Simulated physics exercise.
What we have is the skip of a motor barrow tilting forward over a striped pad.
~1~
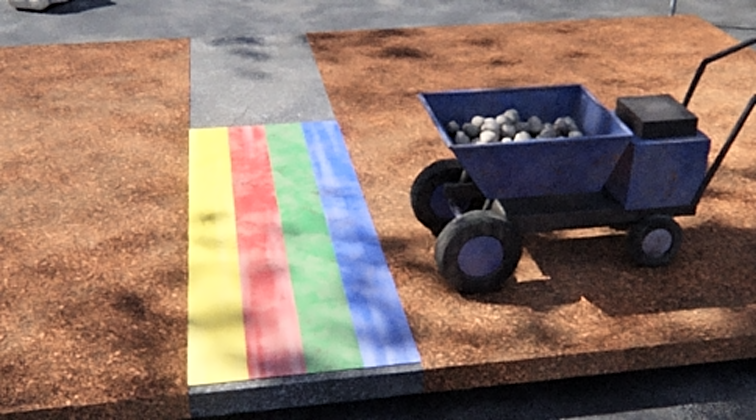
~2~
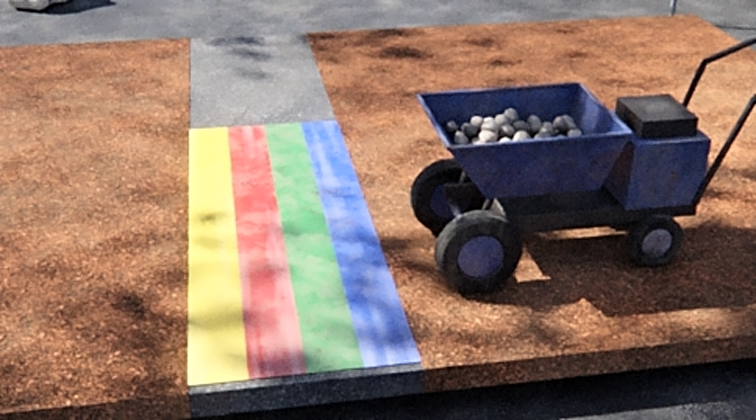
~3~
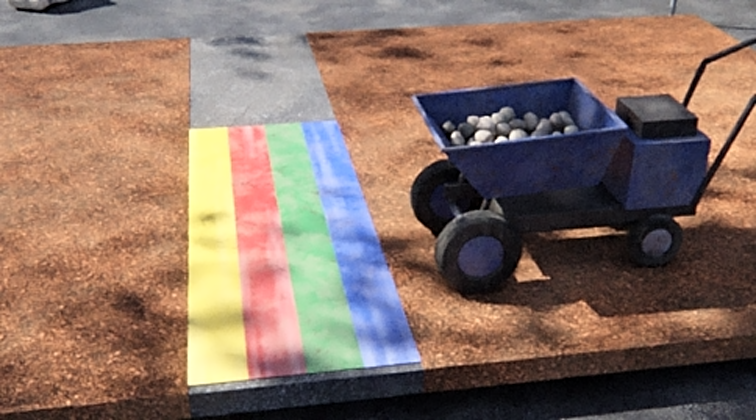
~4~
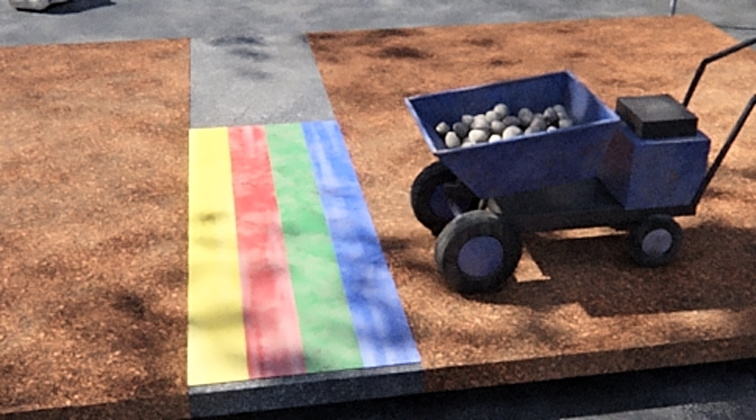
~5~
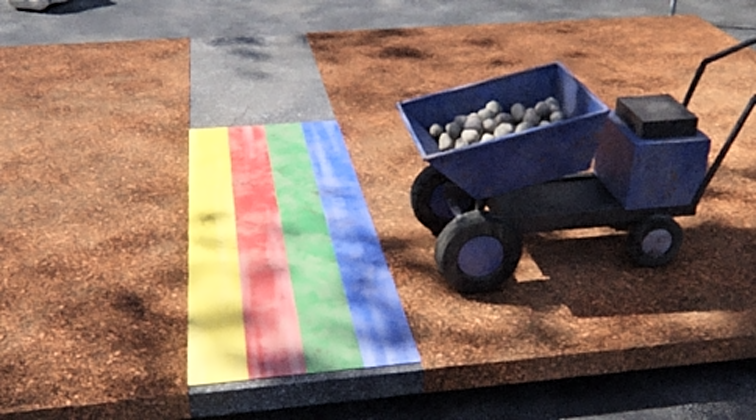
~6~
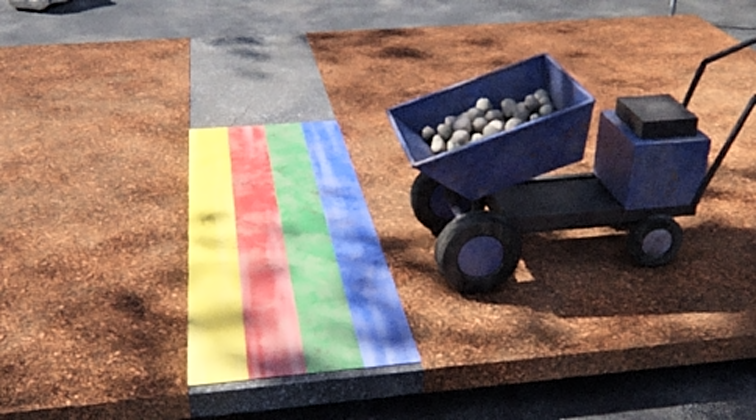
The blue skip of a motor barrow tilts forward toward the left, carrying pebbles beside a striped pad.
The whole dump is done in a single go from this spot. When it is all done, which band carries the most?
The green band carries the most.
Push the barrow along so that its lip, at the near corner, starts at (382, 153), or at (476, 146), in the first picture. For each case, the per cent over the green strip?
First spot: About 0 percent; second spot: About 40 percent.
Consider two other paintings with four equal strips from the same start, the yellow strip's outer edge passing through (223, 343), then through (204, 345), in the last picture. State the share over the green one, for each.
The first one comes out at 40 percent, while the second comes out at 50 percent.
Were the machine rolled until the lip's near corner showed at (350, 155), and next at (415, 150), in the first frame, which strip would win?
Case 1 - the strip in yellow; case 2 - the red one.
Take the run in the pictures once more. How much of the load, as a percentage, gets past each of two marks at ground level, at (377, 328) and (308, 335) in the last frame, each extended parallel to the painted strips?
That's 90 per cent for the first and 40 per cent for the second.
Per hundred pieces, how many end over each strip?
The blue strip gets close to 15, the green strip close to 45, the red strip close to 25 and the yellow strip close to 10.
Soon after the last picture, skip tipped steeply; all in the skip.
A little later, skip tipped right over; most in the skip; about a quarter over the green strip; a small part over the red strip.
Later still, skip tipped right over; a small part in the skip; a small part over the blue strip; about half over the green strip; about a quarter over the red strip; a small part over the yellow strip; a small part off the paint.
At rest, skip tipped right over; a stray few in the skip; a small part over the blue strip; about half over the green strip; about a quarter over the red strip; a small part over the yellow strip; a small part off the paint.
